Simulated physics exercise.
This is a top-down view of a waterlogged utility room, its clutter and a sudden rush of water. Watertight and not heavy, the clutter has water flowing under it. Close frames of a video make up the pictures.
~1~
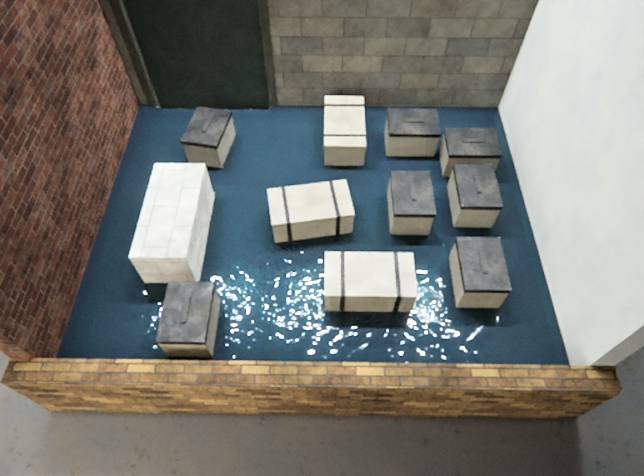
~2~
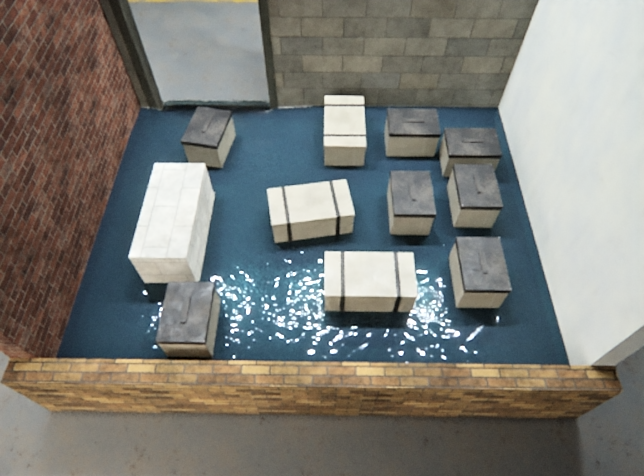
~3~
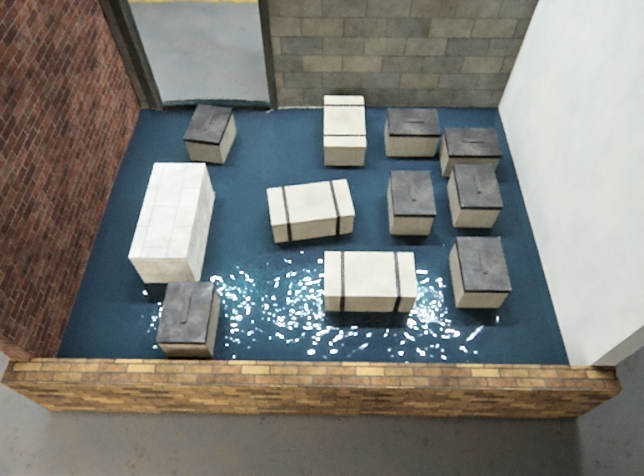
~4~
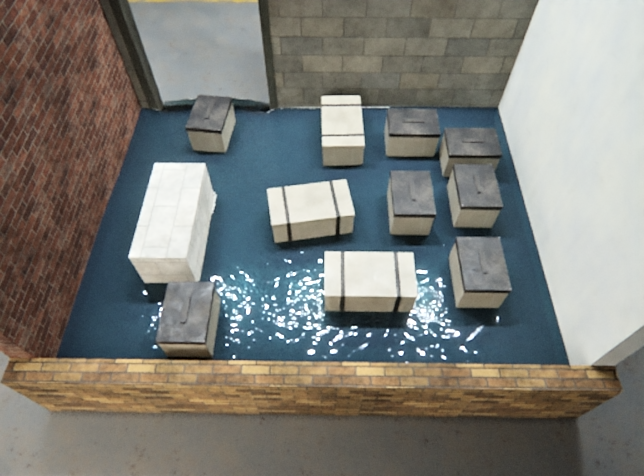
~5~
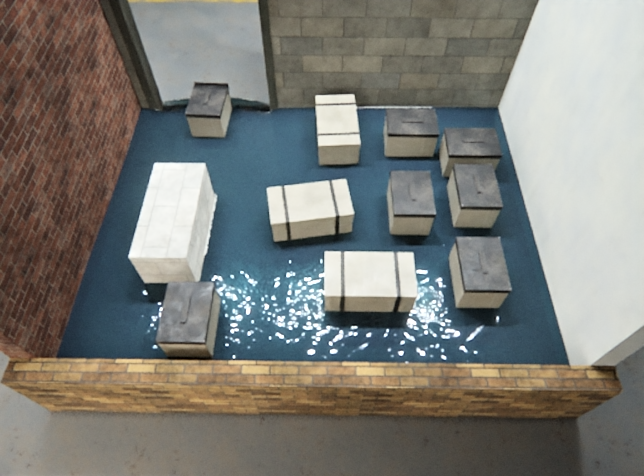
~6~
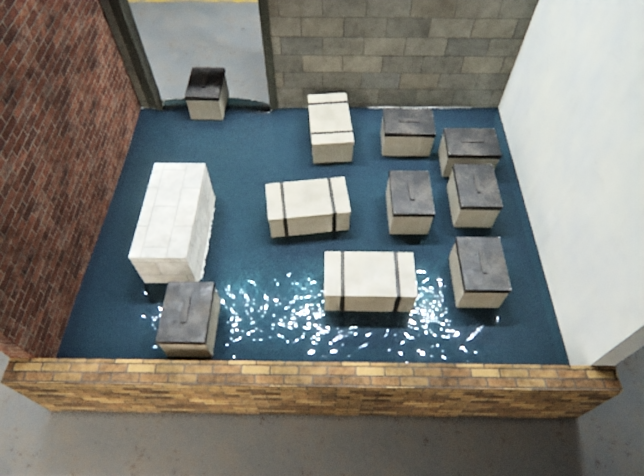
A dark door opens, and a dark-topped box floats toward the doorway as nearby boxes shift left.
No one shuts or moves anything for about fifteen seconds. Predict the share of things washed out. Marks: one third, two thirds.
The central band.
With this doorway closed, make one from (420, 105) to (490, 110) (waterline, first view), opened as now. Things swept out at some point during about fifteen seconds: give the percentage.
My figure is 0 %.
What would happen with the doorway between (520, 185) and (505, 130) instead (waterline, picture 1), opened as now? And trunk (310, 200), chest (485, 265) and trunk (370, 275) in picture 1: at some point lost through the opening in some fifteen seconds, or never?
Taking them one after another, held back, then held back, then held back.
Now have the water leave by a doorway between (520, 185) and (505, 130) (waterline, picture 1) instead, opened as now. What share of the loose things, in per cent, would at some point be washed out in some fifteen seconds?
Close to 40 percent, more or less.
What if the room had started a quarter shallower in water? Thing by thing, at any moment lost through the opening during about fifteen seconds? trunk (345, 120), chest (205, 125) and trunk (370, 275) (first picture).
Log - object 1: Lost; object 2: Lost; object 3: Still there.
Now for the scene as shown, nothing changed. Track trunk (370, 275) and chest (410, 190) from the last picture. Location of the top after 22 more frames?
Look for them around (302, 225) and (307, 135).
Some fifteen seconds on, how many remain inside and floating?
Count: 5.
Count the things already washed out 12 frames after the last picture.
Total: 2.
A moment on, 1 of 10 are out; 9 afloat.
Next, 2 of 10 are out; 8 afloat.
Later, 4 of 10 are out; 6 afloat.
In the end, 5 of 10 are out; 5 afloat.
